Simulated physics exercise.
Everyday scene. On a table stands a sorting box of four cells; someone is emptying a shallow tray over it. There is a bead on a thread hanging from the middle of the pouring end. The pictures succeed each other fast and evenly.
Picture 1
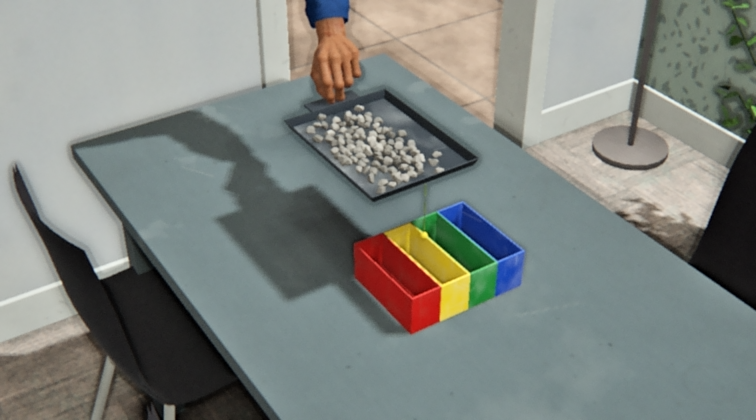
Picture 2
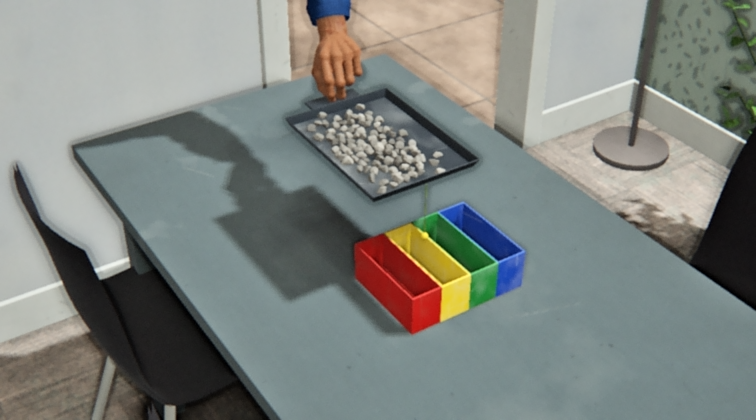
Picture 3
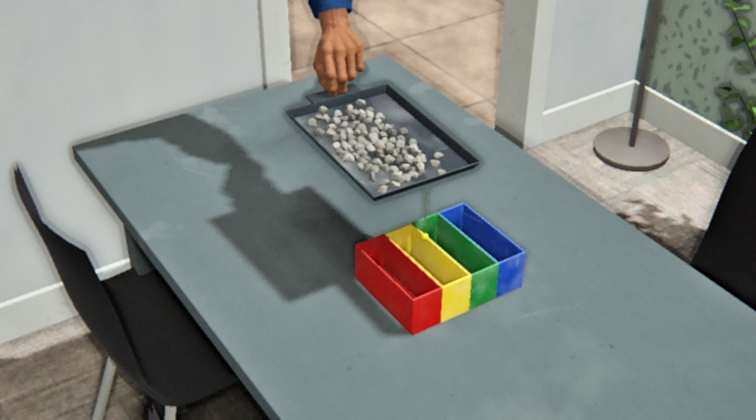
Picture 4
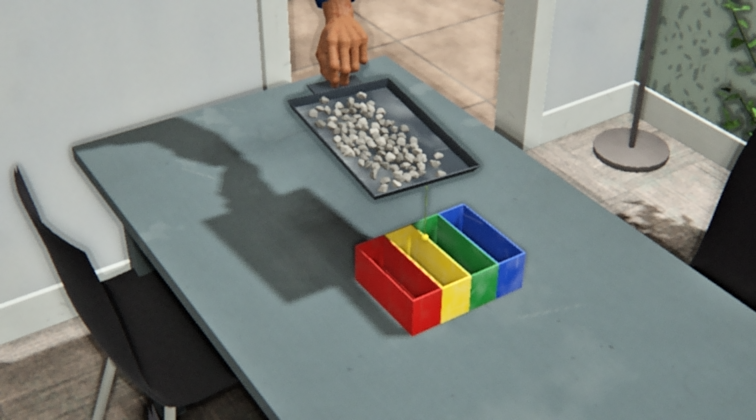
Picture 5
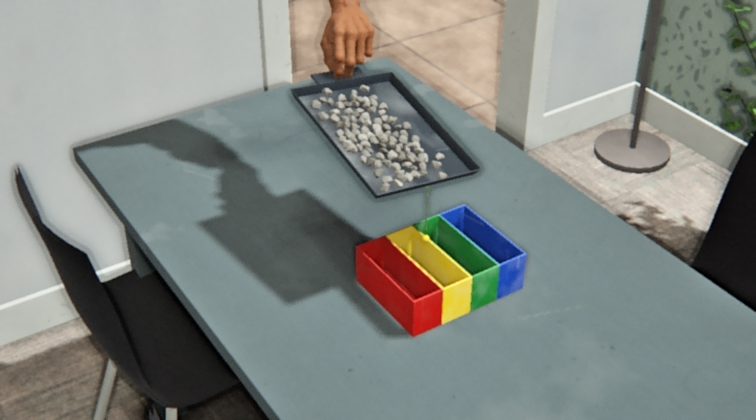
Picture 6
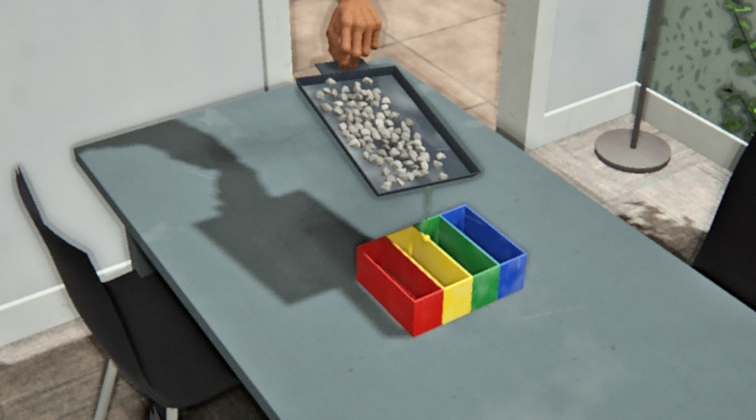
A dark shallow tray of pale gravel is held by one hand at its far end above a grey-green table, seen from a high, steady angle in a room with white walls. In front of it sits a box with red, yellow, green and blue cells, between black chairs. The hand slowly raises the tray's far end, the tray twisting slightly as its shadow shifts.
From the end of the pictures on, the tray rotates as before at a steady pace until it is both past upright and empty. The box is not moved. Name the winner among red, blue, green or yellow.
Winner: Blue.
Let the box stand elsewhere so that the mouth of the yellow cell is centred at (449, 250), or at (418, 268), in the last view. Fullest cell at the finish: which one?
Taking the two placings in order, you'd get the cell in green and then blue.
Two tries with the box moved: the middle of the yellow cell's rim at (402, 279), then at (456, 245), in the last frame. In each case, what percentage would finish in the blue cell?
You'd get 10 in a hundred first and 20 in a hundred after that.
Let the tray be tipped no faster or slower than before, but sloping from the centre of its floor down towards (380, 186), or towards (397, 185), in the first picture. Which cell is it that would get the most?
First: The red one, second: That red cell.
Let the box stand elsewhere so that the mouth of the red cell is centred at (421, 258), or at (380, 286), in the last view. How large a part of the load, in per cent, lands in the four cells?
About 100 in a hundred, then about 30 in a hundred.
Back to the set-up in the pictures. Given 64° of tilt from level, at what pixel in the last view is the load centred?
I'd put the middle of the pieces at roughly (463, 177).
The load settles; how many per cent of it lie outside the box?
Estimated share: About 10 %.
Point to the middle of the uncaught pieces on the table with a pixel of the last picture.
The middle is around (551, 251).
Shortly afterwards, tray tipped steeply; near two thirds on the tray; a little in the blue cell; only a few in the green cell; near a quarter falling or outside the box.
Next, tray tipped past a quarter turn; near two thirds in the blue cell; near a quarter in the green cell; only a few in the yellow cell; a little falling or outside the box.
Some moments later, tray tipped past a quarter turn; near two thirds in the blue cell; near a quarter in the green cell; only a few in the yellow cell; a little falling or outside the box.
In the end, tray tipped past a quarter turn; near two thirds in the blue cell; near a quarter in the green cell; only a few in the yellow cell; none at all in the red cell; a little outside the box.
